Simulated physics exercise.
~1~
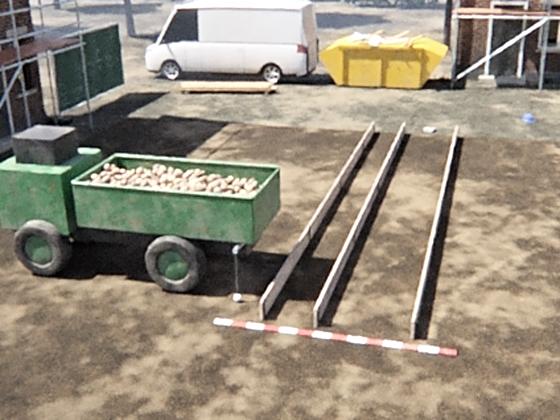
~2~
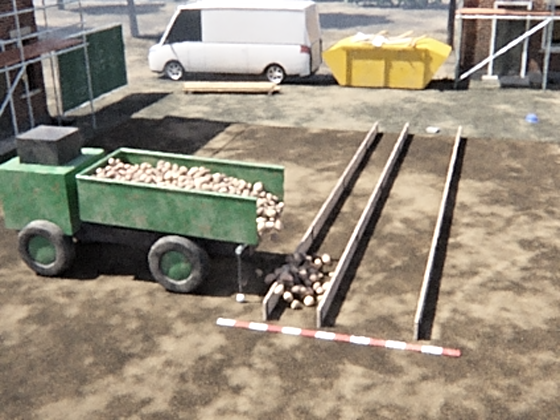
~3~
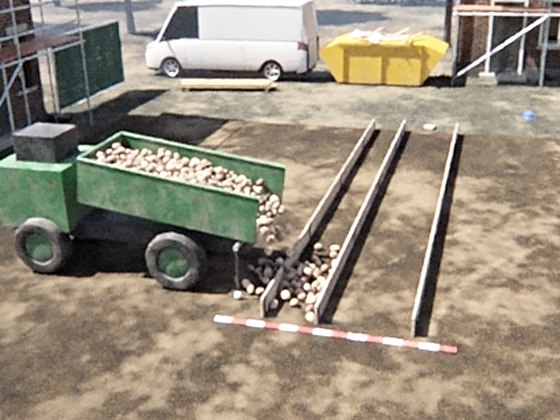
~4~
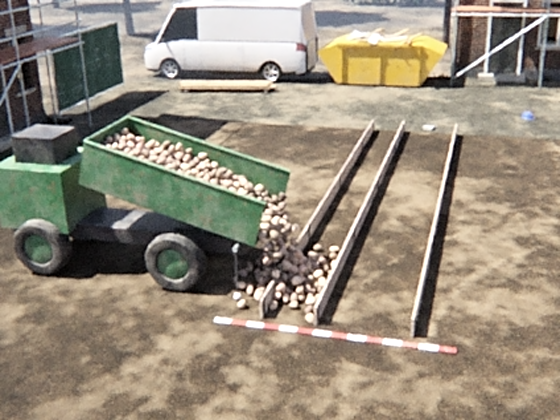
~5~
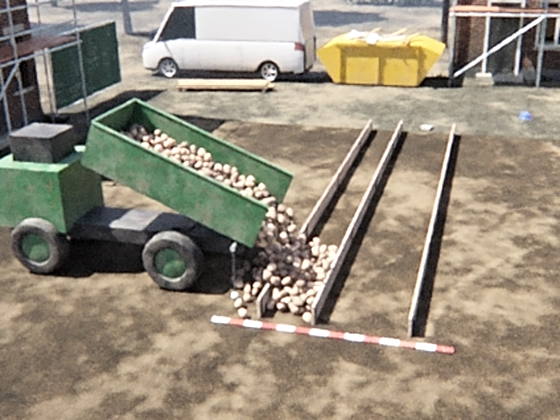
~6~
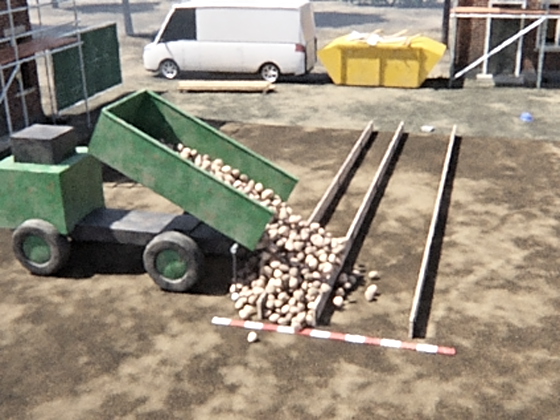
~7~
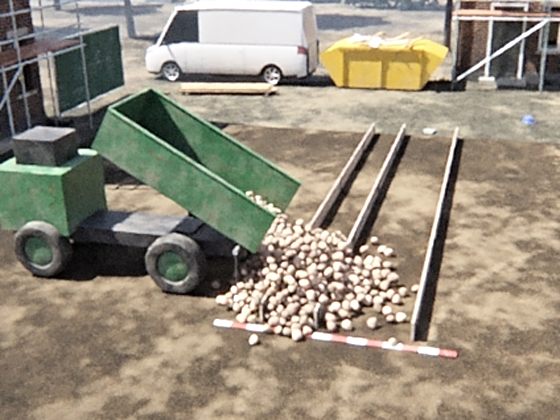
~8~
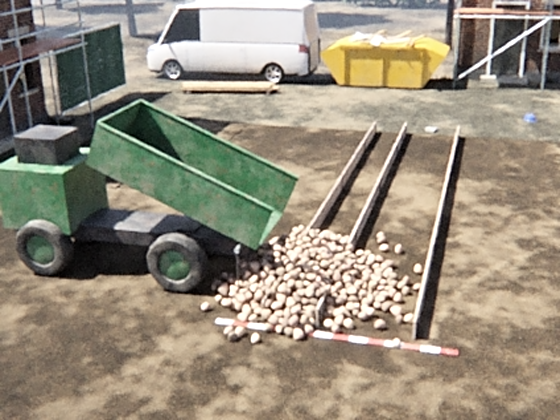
Building yard with a green tipper raising its bed, spilling rounded stones rightward over low boards, then starting to lower it empty.
